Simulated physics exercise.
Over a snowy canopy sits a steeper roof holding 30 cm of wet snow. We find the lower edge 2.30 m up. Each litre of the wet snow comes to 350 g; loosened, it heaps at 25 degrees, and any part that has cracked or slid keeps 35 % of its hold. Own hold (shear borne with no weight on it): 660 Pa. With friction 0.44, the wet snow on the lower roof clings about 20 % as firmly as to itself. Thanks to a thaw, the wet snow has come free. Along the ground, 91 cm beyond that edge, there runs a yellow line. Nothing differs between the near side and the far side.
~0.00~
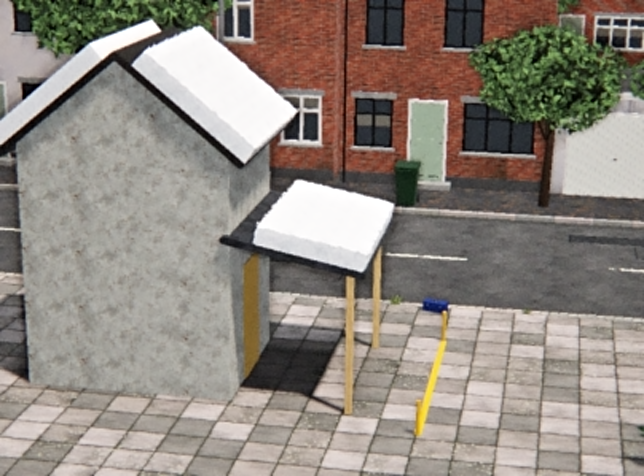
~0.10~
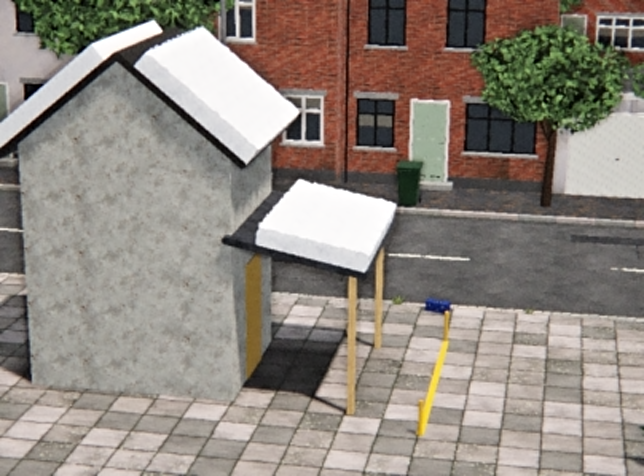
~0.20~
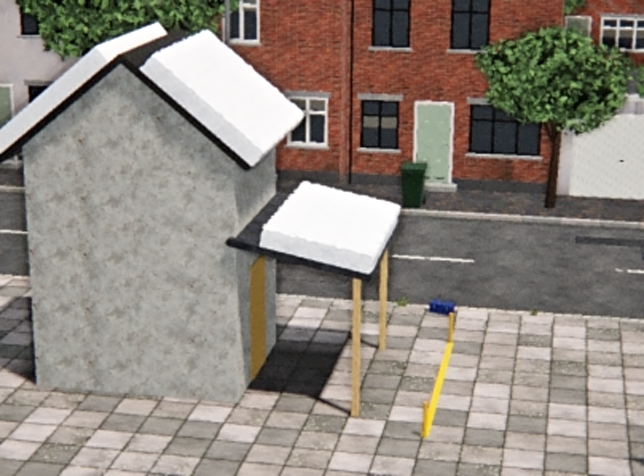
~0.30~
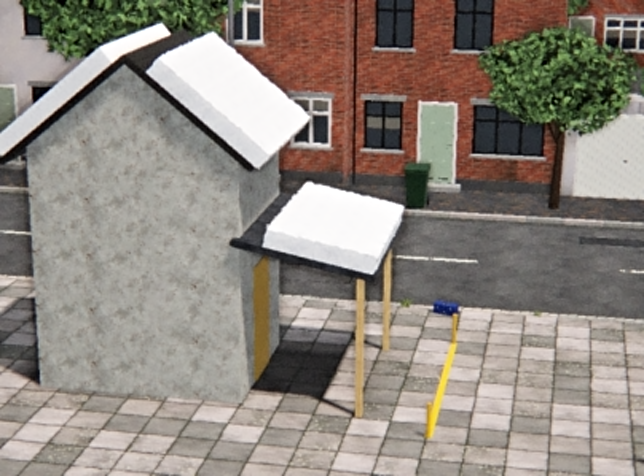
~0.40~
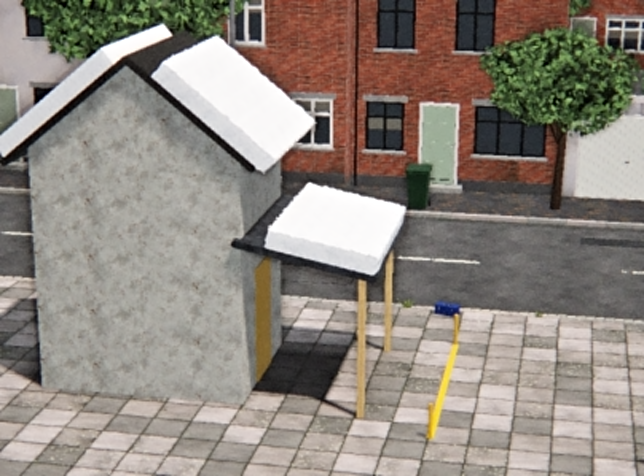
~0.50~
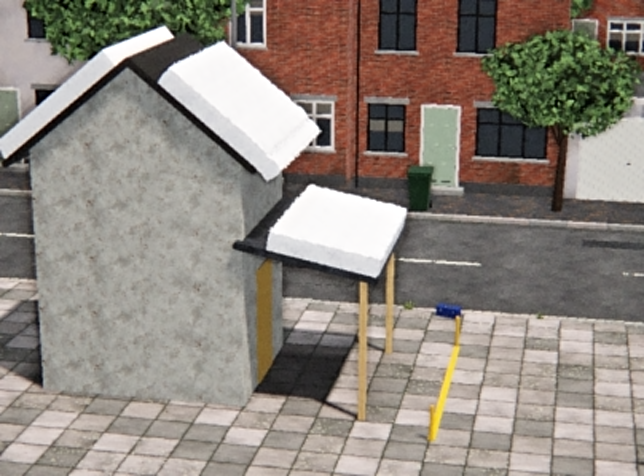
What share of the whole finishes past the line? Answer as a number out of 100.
I would say 12 per cent of the whole.
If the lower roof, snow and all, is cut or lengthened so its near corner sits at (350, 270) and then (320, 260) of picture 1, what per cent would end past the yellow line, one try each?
Try 1: Near 20 %; try 2: Near 35 %.
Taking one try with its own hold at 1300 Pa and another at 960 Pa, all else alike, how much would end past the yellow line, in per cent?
You'd see 0 percent the first time and 3 percent the second.
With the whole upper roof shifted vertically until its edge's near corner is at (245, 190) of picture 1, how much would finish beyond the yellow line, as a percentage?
0 %, roughly.
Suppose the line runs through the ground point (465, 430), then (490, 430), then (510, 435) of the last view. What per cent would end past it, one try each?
First try around 3 per cent, second around 1 per cent, third around 0 per cent.
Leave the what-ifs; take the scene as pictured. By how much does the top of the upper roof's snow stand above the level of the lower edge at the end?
Roughly 0.8 m.
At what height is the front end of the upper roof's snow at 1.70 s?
Close to 2.8 metres, I reckon.
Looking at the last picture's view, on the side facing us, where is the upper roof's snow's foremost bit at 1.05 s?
Near (316, 236), I'd say.
By 1.05 s, none is below the lower edge and 0 % is past the line.
By 1.70 s, none is below the lower edge and 0 % is past the line.
By 2.35 s, 18 % is below the lower edge and 1 % is past the line.
By 3.00 s, 32 % is below the lower edge and 12 % is past the line.
By 3.90 s, at the end, 33 % is below the lower edge and 12 % is past the line.
